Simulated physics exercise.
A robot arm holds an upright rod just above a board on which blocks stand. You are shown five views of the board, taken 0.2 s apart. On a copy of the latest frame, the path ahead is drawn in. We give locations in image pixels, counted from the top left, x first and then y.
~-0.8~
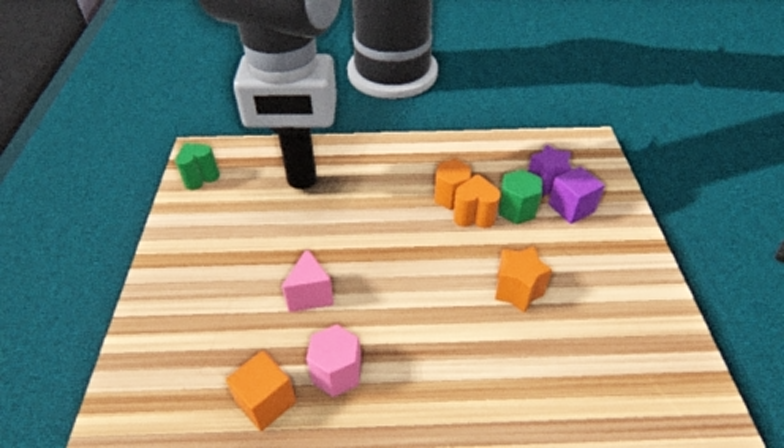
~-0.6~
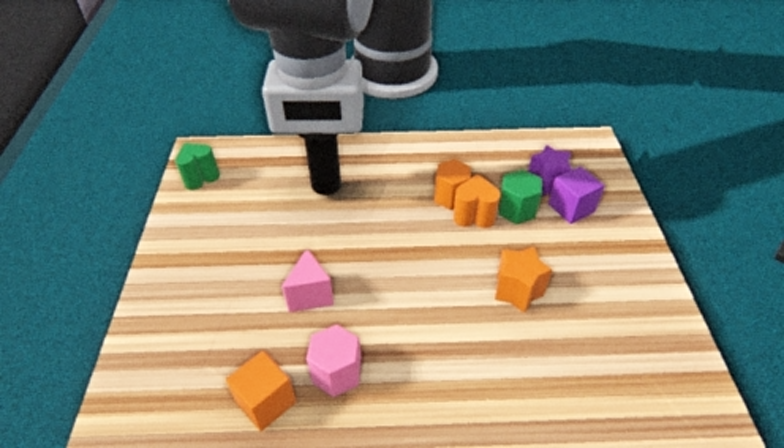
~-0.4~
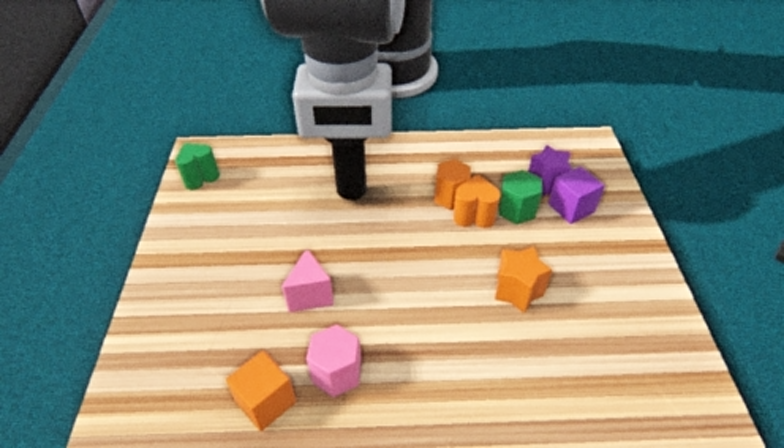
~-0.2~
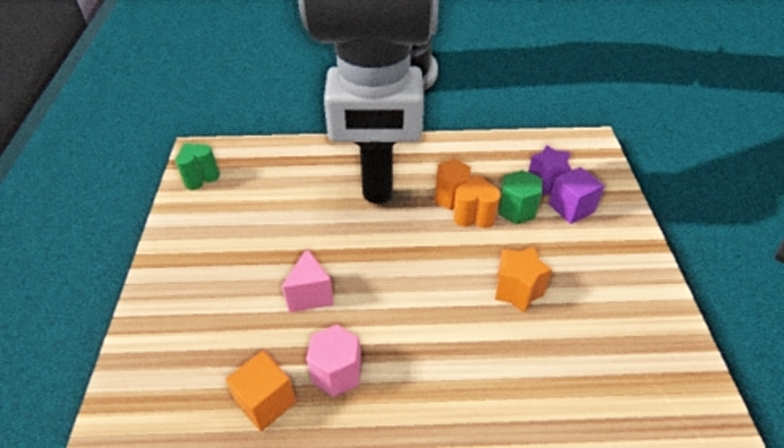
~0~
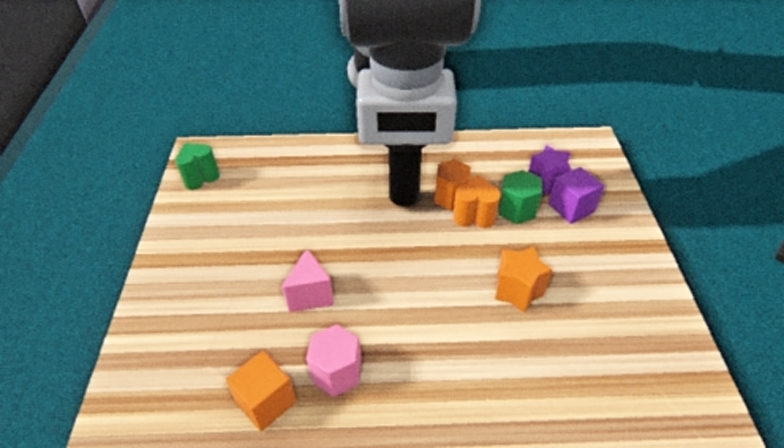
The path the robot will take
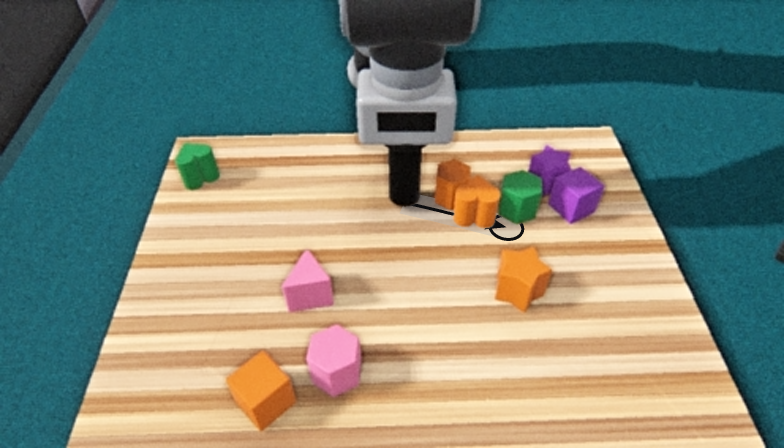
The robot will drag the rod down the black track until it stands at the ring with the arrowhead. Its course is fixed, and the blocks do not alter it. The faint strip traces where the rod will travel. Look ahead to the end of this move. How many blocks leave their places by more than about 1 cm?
Shifted over 1 cm: Three or more.
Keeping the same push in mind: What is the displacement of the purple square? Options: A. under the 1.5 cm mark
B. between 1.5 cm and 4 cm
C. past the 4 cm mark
A: Under the 1.5 cm mark.
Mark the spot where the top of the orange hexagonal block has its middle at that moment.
At roughly (475, 168).
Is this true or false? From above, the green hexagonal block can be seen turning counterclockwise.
The statement is true.
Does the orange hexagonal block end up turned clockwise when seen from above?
The answer is no.
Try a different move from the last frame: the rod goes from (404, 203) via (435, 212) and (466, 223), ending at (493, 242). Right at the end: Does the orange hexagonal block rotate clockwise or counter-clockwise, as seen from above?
It ends up turned anticlockwise.
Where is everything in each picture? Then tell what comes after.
Rod tip (302, 179); block tops, orange hexagonal block (454, 170); orange heart (478, 190); green hexagonal block (523, 183); purple square (580, 181), in the first frame.
Rod (326, 185); blocks unchanged, in the second frame.
Rod (352, 190); blocks unchanged, in the third frame.
Rod (378, 193); blocks unchanged, in the fourth frame.
Rod (404, 196); orange hexagonal block (454, 170); orange heart (478, 190); green hexagonal block (523, 183); purple square (580, 181), in the fifth frame.
Path on the board, in a line from (404, 203) to (506, 227).
The first path, step by step. One third of the way, rod (439, 204); orange hexagonal block (465, 168), turned 30° anticlockwise; orange heart (481, 191).
Two thirds of the way, rod (473, 212); orange hexagonal block (475, 168), turned 75° anticlockwise; orange heart (514, 199); green hexagonal block (537, 181), turned 30° anticlockwise.
At the end, rod (508, 221); orange hexagonal block (475, 168), turned 75° anticlockwise; orange heart (544, 212), turned 15° anticlockwise; green hexagonal block (541, 182), turned 45° anticlockwise; purple square in place.
